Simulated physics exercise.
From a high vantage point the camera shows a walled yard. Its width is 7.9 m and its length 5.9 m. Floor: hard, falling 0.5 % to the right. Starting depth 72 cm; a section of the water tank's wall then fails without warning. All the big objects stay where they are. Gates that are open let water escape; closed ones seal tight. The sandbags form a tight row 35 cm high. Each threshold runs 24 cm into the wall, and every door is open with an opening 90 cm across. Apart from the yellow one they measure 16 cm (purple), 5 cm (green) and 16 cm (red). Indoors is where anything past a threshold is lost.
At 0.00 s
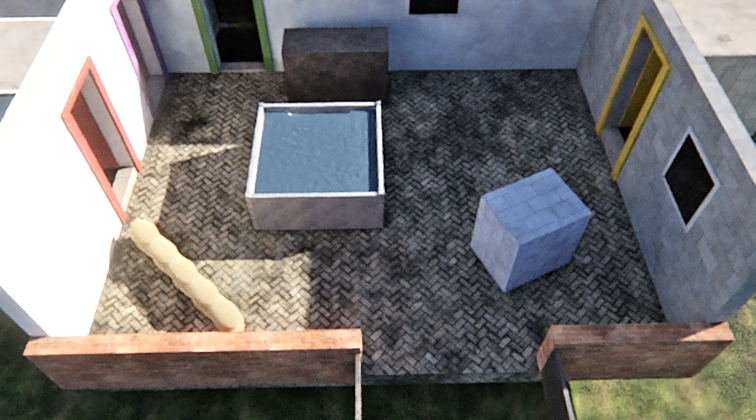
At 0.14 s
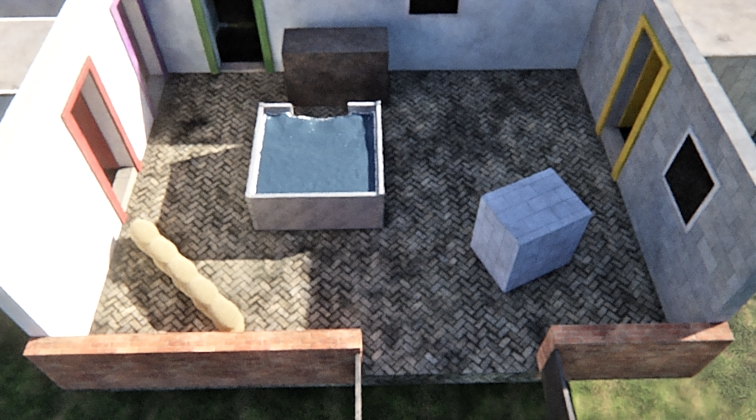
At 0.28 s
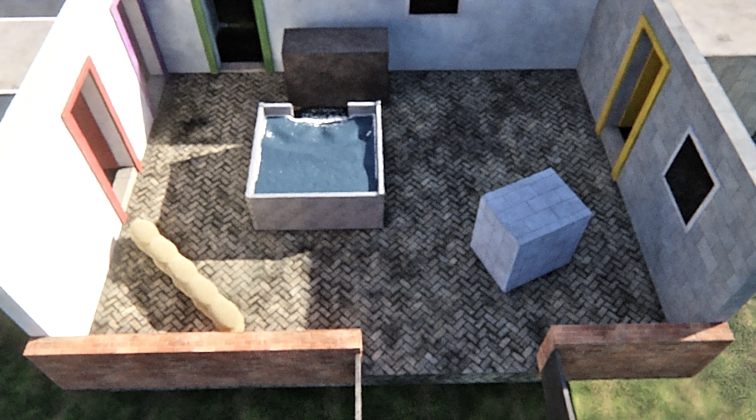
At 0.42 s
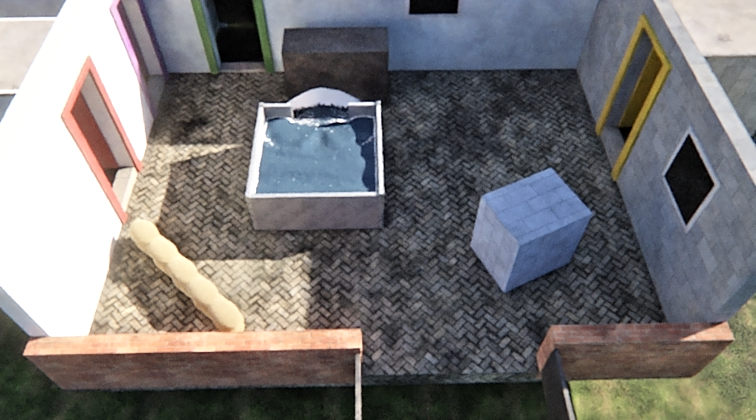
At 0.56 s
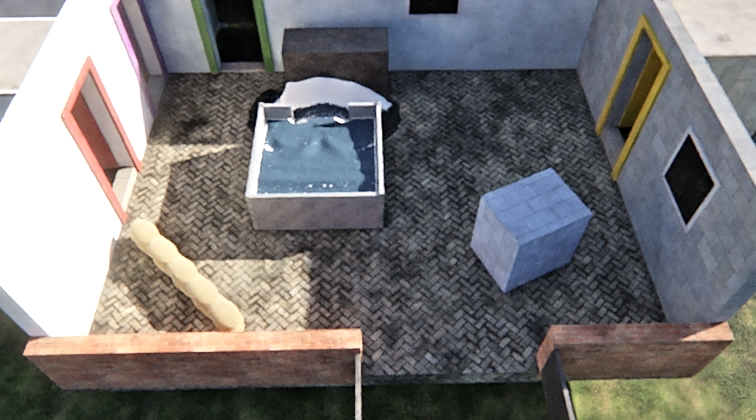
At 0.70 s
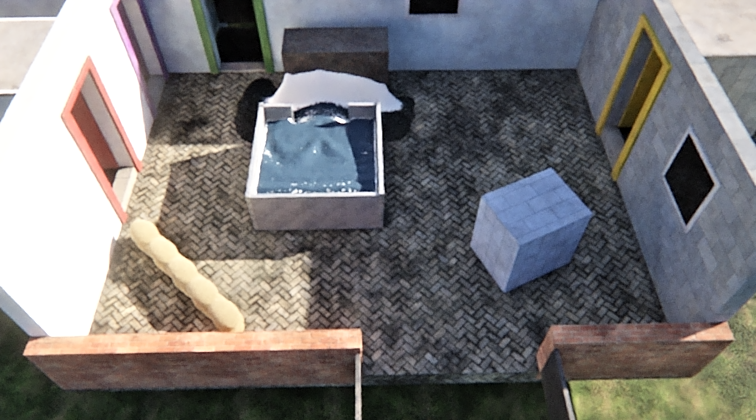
Water in a pale-walled tank lies still, then slips out through a gap that opens in its far side, spreading across the dark paving behind in a white and dark sheet while the surface inside ripples. The walled yard is seen from high up by an unmoving camera. A dark block stands behind the tank, a blue-grey block right, a lumpy tan column left, with red, purple, green and yellow doorways around.
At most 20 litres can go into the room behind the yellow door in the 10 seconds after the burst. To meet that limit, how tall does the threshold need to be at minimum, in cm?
At least 10 cm or so.
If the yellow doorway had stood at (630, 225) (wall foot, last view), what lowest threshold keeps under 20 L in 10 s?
Minimum: About 7.0 cm.
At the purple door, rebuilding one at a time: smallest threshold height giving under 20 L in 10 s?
Door purple, min height approx. 16 cm.
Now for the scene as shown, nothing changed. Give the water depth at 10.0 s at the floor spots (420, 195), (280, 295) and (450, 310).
About 4, 3 and 7 cm.
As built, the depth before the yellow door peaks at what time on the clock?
It peaks around 3.0 s.
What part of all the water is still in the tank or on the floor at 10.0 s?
Some 92 %.
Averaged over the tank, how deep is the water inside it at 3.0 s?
Some 30 cm.
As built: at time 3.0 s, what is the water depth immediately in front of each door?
In cm - purple: 19, green: 5, yellow: 16, red: 10.
After 1.4 s water covers 20 % of the floor, deepest (54 cm) near (326, 107); it has not reached the yellow door.
After 3.0 s water covers 50 % of the floor, deepest (30 cm) near (326, 114); 16 cm at the yellow door, 0 litres in over its 24 cm threshold.
After 10.0 s water covers 95 % of the floor, deepest (10 cm) near (316, 114); 5 cm at the yellow door, 0 litres in over its 24 cm threshold.
At the yellow door as built, the water arrived by 2.2 s and peaked near 16 cm at 3.0 s.
Run again over the same 10 s with other heights there, 28 litres in over 9 cm, 8 litres over 12 cm. The limit of 20 litres is kept from about 10 cm up.
